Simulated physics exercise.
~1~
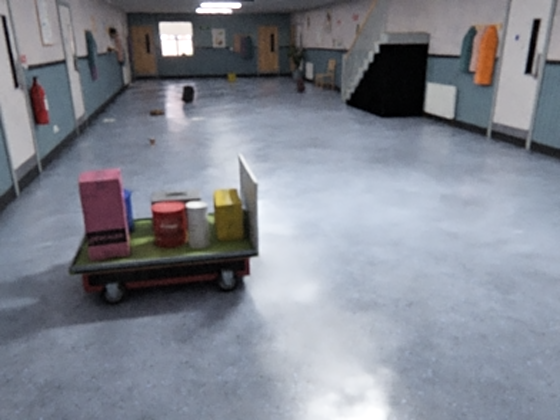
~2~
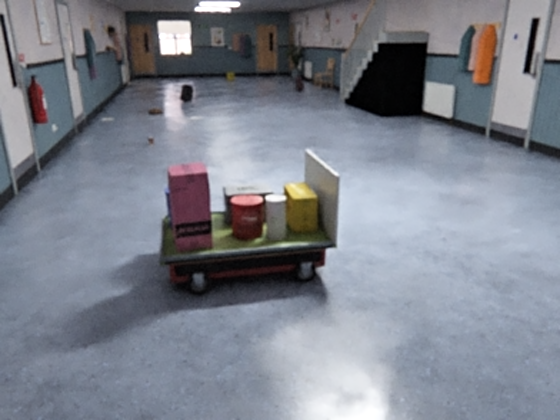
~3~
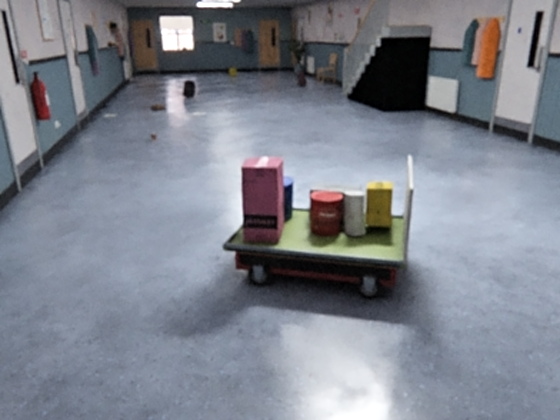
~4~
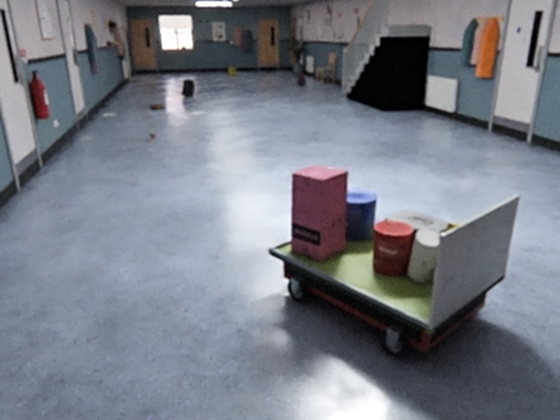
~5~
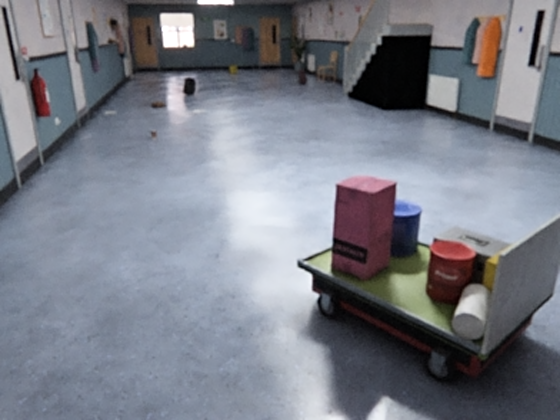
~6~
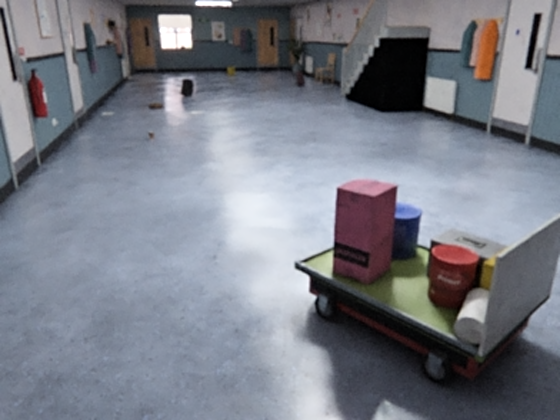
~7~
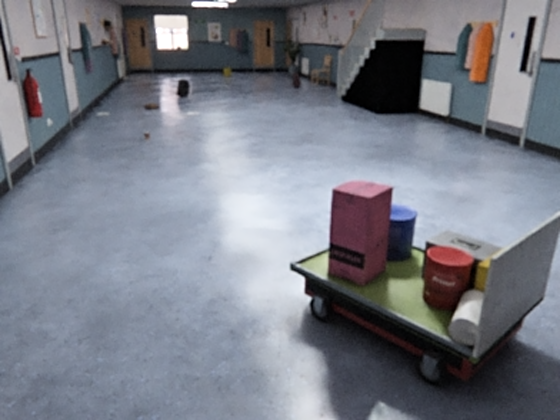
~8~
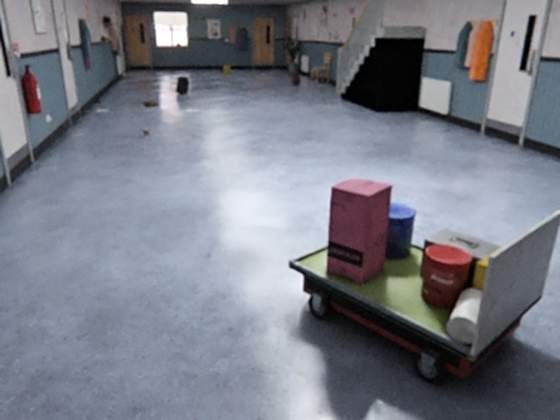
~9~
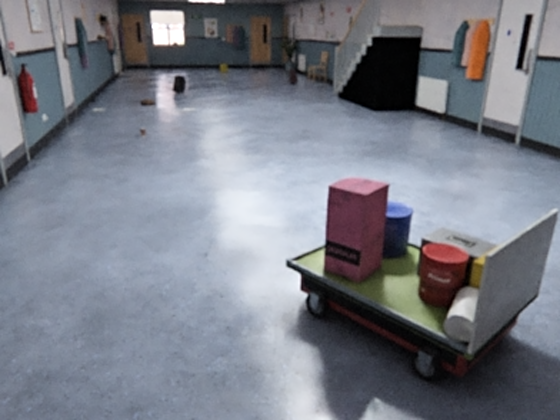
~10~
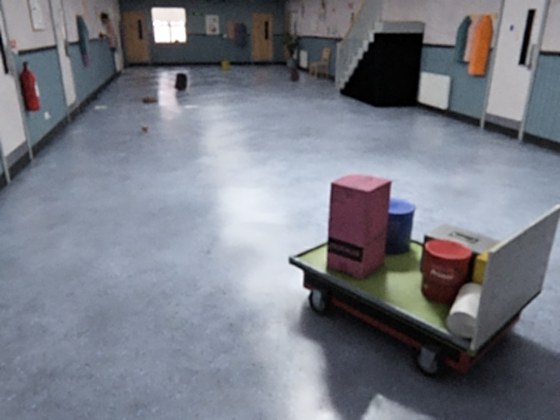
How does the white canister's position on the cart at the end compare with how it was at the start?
At the start the white canister was standing upright among the other items, but by the end it was lying on its side on the cart.
